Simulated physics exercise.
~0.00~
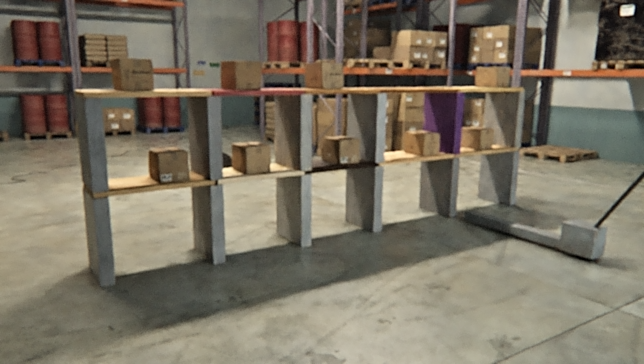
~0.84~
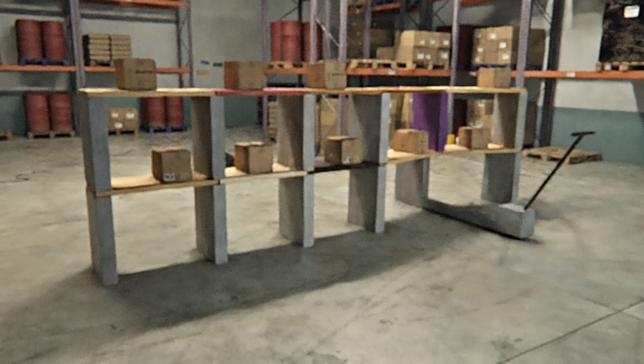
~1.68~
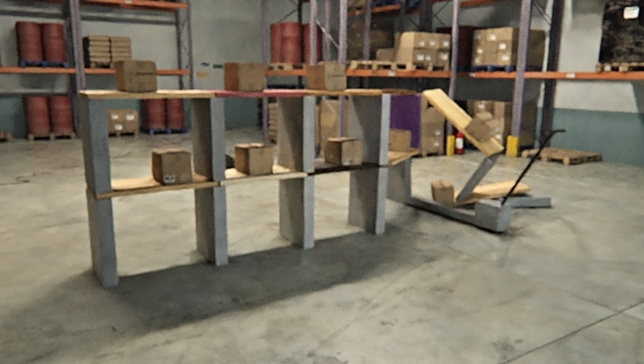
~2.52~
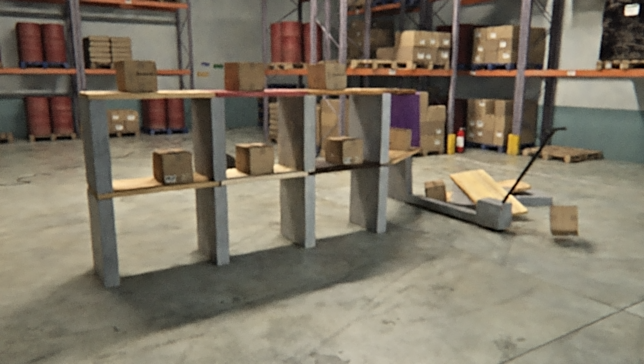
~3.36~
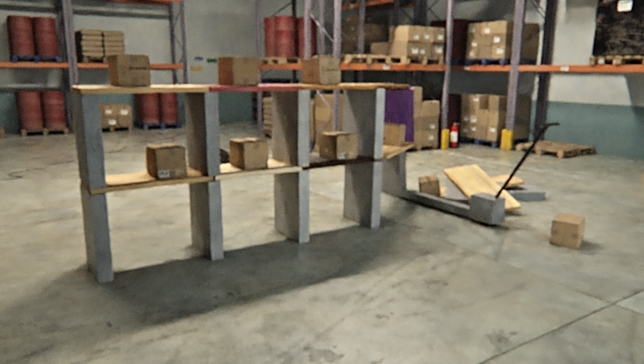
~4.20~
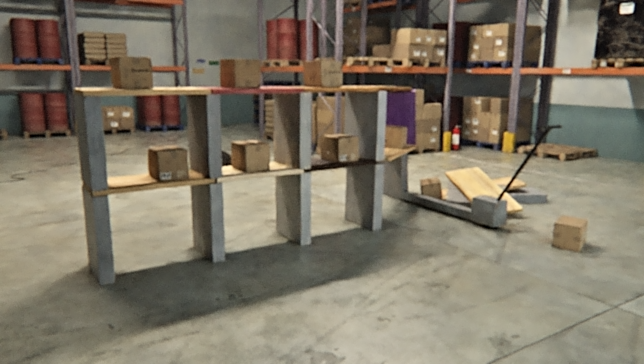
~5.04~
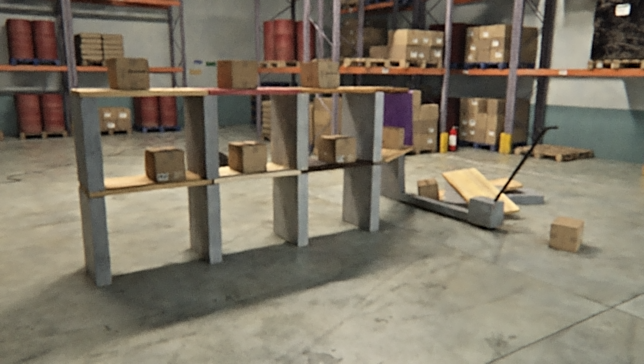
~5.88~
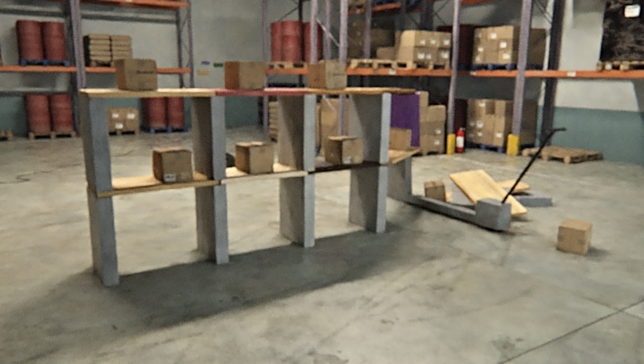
In a warehouse with orange racking and red drums behind, a slightly swaying camera faces a long two-tier row of grey uprights bridged by wooden boards, with cardboard cartons on top. A red board lies on the upper tier left of centre, and a purple upright stands towards the right. A low grey jack with a dark handle slides left into the base of the right end. The end section gives way, its boards tilting and cartons dropping to the floor. The purple upright is left leaning, while the rest of the row, red board included, stays standing beside the still jack.
